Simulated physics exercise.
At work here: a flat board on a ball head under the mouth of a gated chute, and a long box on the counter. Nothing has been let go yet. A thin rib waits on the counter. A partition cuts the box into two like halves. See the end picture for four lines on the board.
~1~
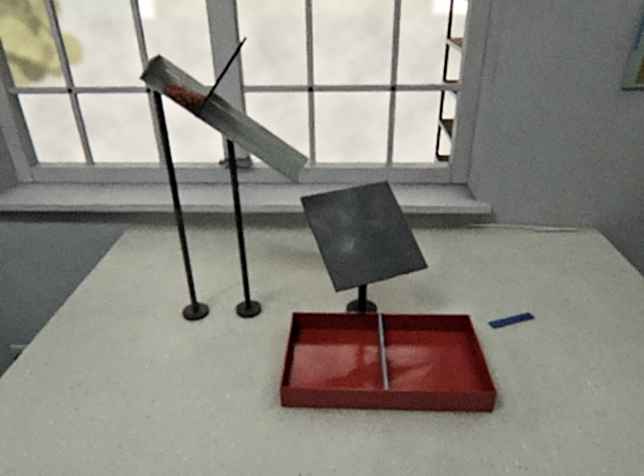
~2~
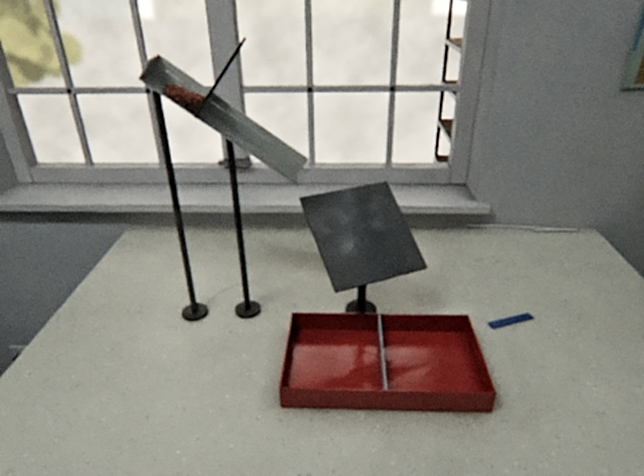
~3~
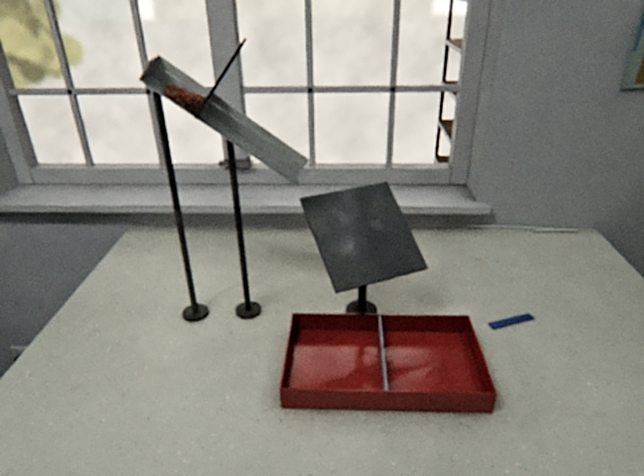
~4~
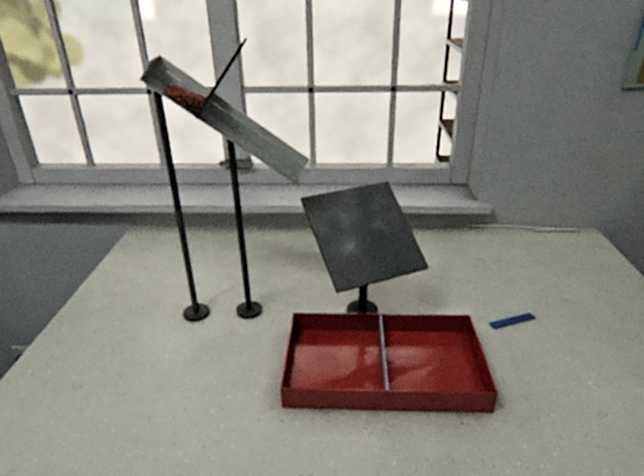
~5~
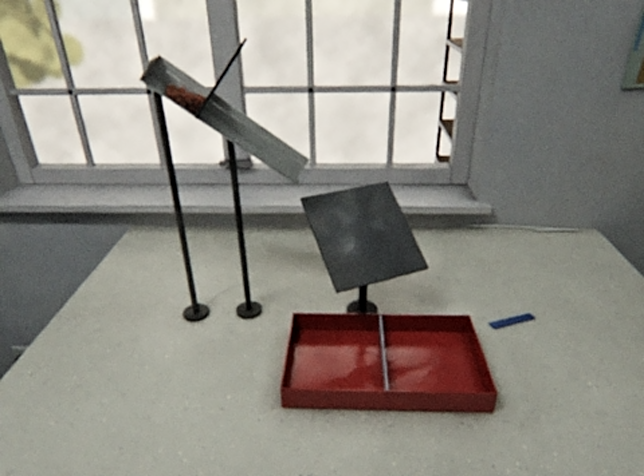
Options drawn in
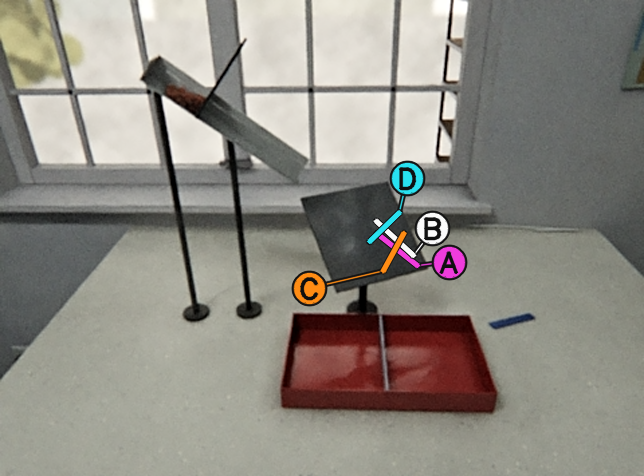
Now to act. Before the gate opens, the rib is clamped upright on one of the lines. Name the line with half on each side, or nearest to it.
Line C.
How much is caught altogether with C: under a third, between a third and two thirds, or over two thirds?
Line C gives over two thirds.
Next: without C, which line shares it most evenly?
Line D.
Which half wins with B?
The right half.
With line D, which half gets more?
More lands on the right.
On the marked copy, line A from (377, 233) to (417, 265); line B from (376, 221) to (413, 255); line C from (403, 233) to (383, 270); line D from (399, 212) to (369, 241).
For line A, of what is caught, none in the left half, all in the right.
For line B, of what is caught, none in the left half, all in the right.
For line C, of what is caught, about half in the left half, about half in the right.
For line D, of what is caught, about a quarter in the left half, most in the right.
